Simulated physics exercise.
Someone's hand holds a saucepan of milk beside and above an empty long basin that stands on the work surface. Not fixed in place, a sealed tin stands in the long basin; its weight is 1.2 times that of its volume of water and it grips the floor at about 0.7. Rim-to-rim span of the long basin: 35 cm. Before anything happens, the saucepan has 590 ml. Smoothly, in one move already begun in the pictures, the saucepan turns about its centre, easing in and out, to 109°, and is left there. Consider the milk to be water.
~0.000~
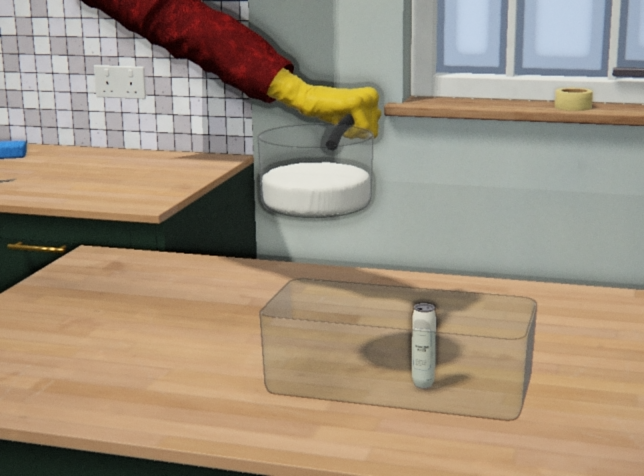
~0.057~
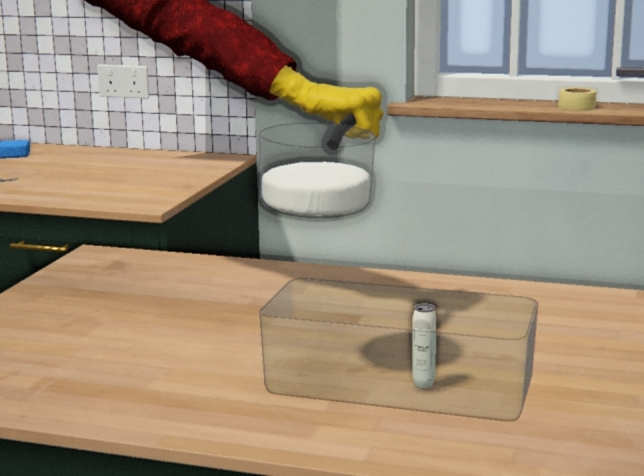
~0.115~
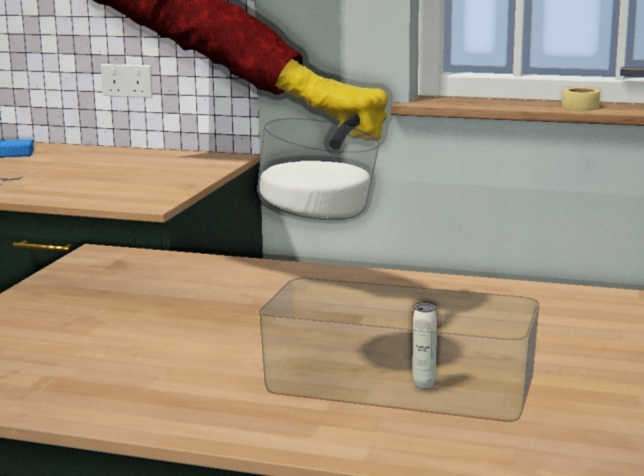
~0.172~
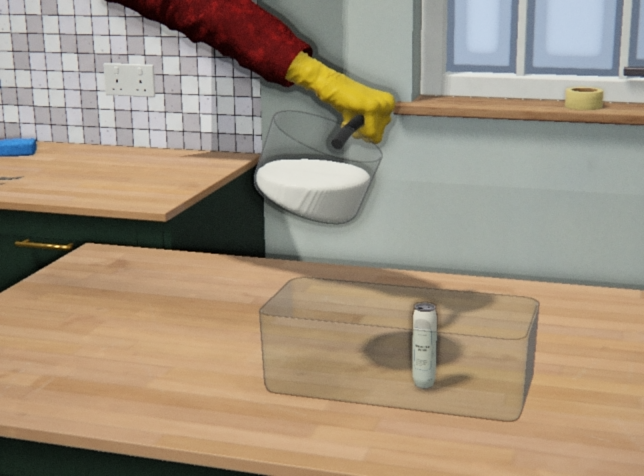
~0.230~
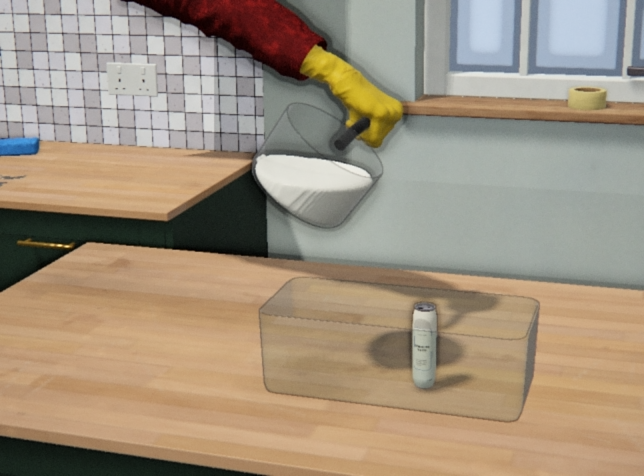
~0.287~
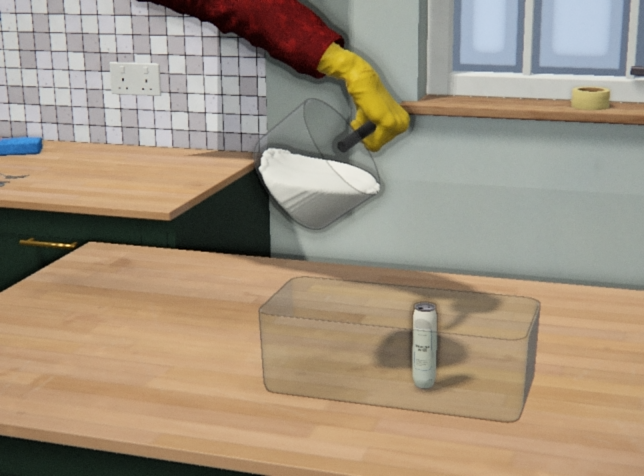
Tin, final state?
Odds are it is tipped over.
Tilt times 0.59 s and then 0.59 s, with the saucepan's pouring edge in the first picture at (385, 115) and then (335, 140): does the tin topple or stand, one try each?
Run one: It tumbles. Run two: It does not tip.
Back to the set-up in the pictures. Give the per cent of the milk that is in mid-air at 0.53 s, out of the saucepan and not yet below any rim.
50 %.
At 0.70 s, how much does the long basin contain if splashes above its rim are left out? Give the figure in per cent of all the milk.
78 per cent, give or take a little.
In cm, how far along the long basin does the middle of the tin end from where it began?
Looks like roughly 8.0 cm in total.
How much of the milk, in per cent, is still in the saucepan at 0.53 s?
30 %.
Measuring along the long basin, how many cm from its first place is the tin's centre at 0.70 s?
Roughly 2 cm.
By 0.53 s the tilt is 106° and 30 per cent is still to pour; the tin stands where it began.
By 0.70 s the tilt is 109° and 9 per cent is still to pour; the tin leans 8°.
By 0.89 s the tilt is 109° and 1 per cent is still to pour; the tin leans 40°.
By 1.09 s the tilt is 109° and 0 per cent is still to pour; the tin lies on its side.
At rest the tin lies on its side.
